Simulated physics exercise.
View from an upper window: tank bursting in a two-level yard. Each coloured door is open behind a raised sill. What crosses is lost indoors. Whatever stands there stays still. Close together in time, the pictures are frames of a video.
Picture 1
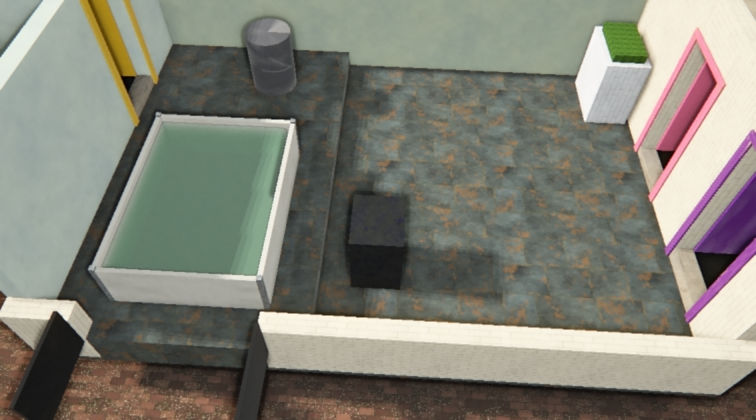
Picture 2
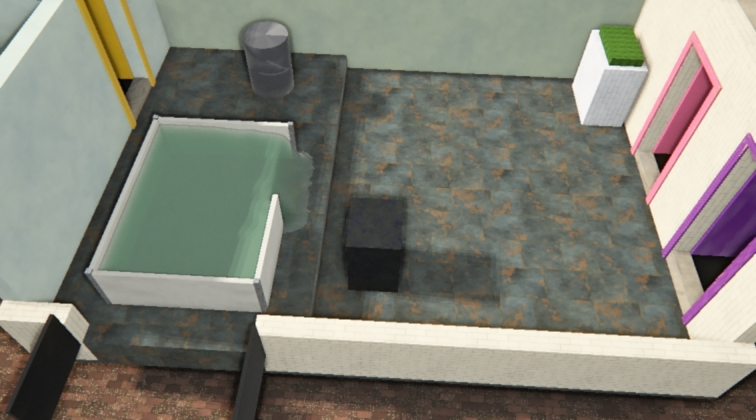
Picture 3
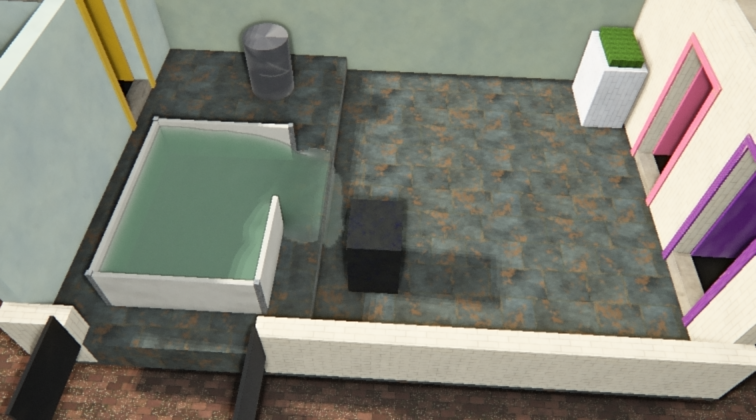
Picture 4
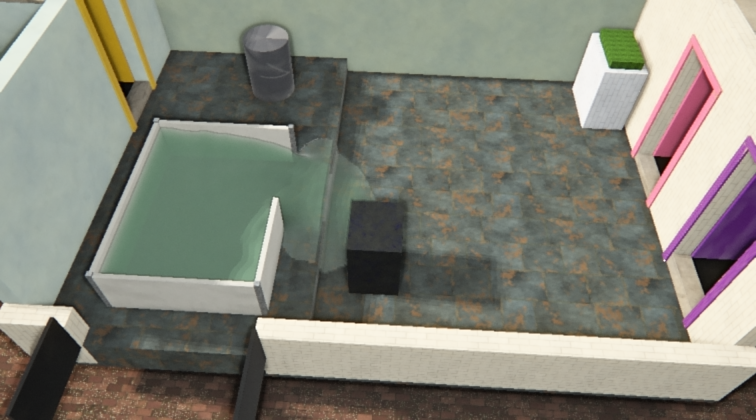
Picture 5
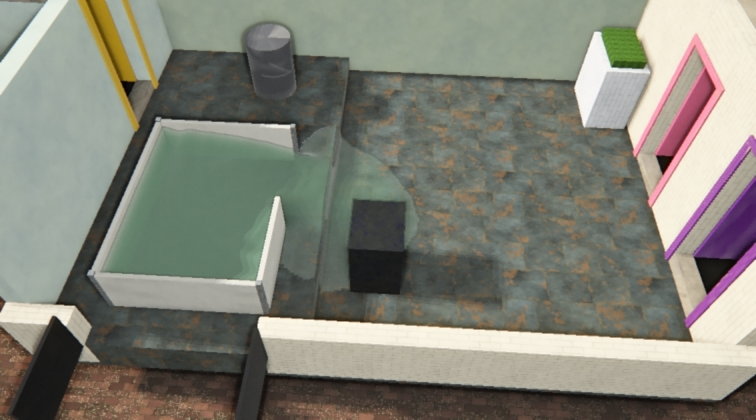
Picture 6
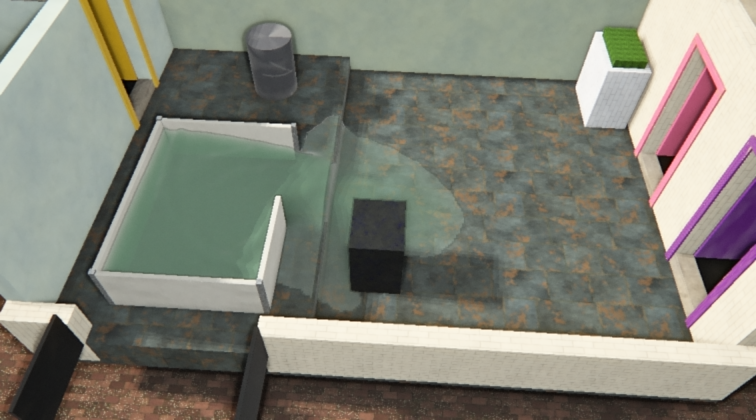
Green water burst through the right side of a white-walled tank in a walled yard, poured across the raised paving and down onto the lower level, then spread rightward around a black block.
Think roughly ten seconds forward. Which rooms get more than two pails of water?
One by one: Pink door: Exceeds it; purple door: Does not exceed it; yellow door: Does not exceed it.
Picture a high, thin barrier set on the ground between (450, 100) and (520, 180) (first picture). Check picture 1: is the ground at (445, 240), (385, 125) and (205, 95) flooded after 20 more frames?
Taking the points in order - wetted, wetted, unwetted.
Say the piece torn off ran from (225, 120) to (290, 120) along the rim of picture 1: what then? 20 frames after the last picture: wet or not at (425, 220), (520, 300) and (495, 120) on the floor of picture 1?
Taking the three spots as listed, they end up spared, spared and inundated.
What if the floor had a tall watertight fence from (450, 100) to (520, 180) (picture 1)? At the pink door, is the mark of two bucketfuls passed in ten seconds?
Pink: Within bounds.
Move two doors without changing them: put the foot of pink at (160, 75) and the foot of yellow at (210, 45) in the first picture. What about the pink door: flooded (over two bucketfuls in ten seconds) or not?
My reading: Pink is under.
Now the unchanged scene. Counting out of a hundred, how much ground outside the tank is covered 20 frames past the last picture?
About 65 per cent.
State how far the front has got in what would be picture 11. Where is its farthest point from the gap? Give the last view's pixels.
My guess is roughly (606, 205).
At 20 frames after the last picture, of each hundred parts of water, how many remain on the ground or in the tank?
98 percent or thereabouts.
A moment on, water covers 30 % of the floor; the pink door not reached, the purple door not reached, the yellow door not reached.
Next, water covers 55 % of the floor; the pink door wet at the sill, nothing in, the purple door wet at the sill, nothing in, the yellow door not reached.
Then, water covers 65 % of the floor; the pink door over two buckets in, the purple door wet at the sill, nothing in, the yellow door not reached.
Later, water covers 65 % of the floor; the pink door over two buckets in, the purple door wet at the sill, nothing in, the yellow door not reached.
In the end, water covers 65 % of the floor; the pink door over two buckets in, the purple door wet at the sill, nothing in, the yellow door not reached.
